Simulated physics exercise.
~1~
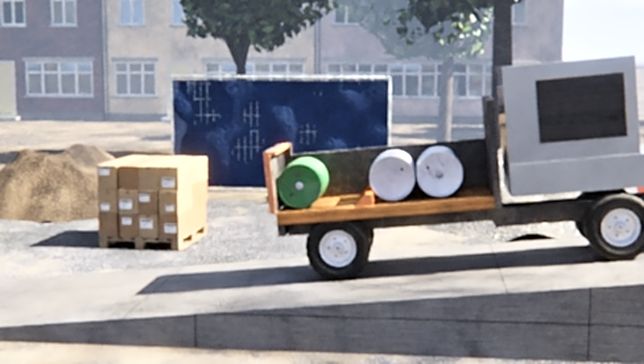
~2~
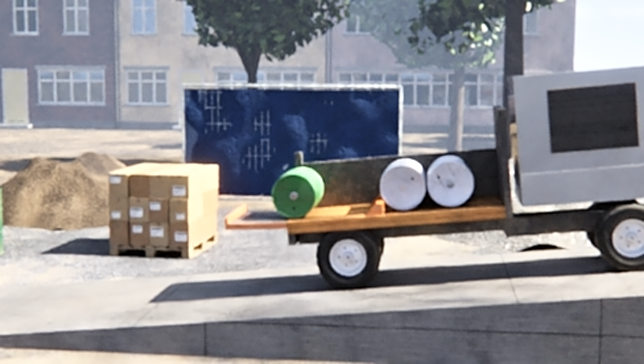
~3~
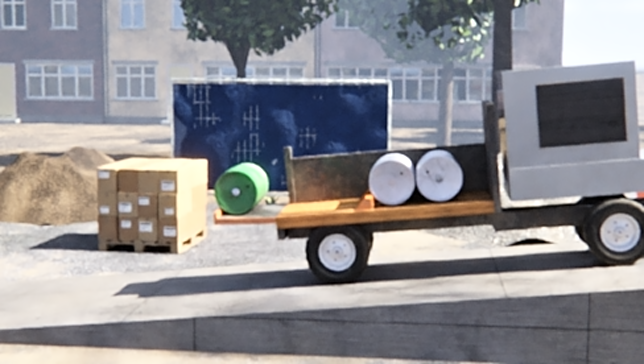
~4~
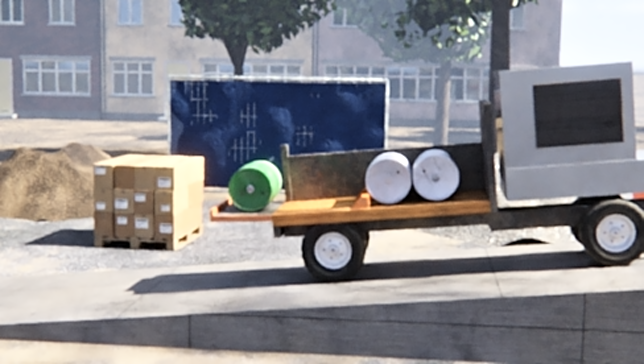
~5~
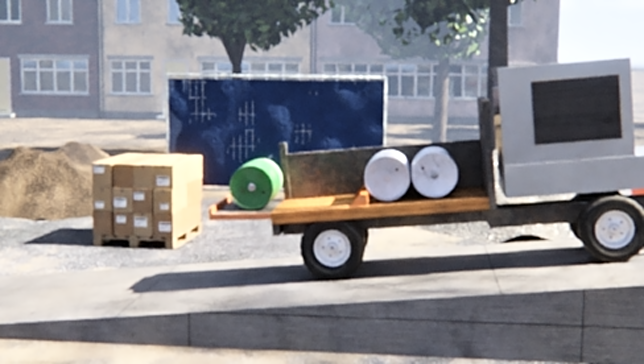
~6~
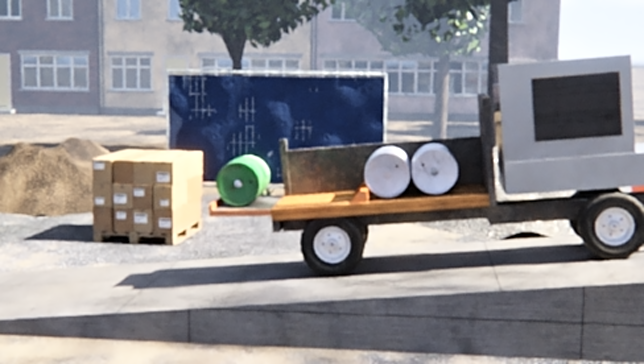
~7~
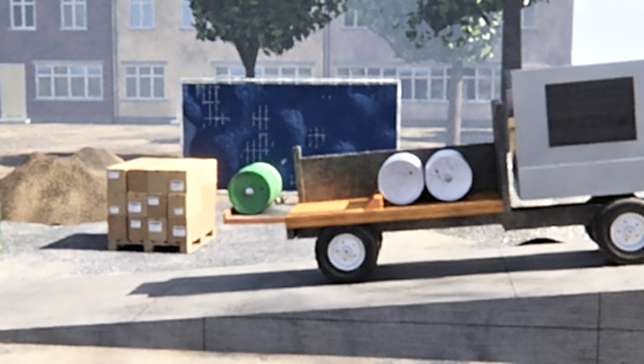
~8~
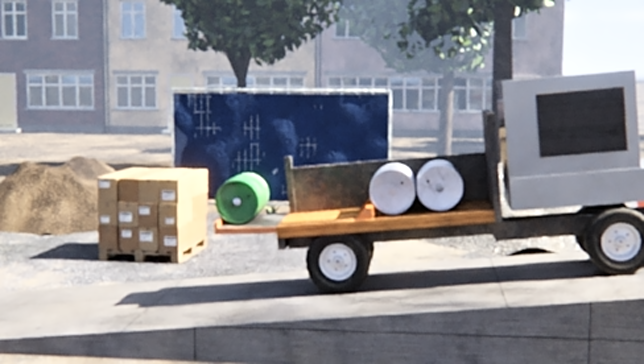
The video shows a flatbed truck on a slope as its tailgate drops level and a green barrel rolls left onto it, shifts back and forth, and stays near the outer edge, while two white barrels remain on the bed behind an orange chock.
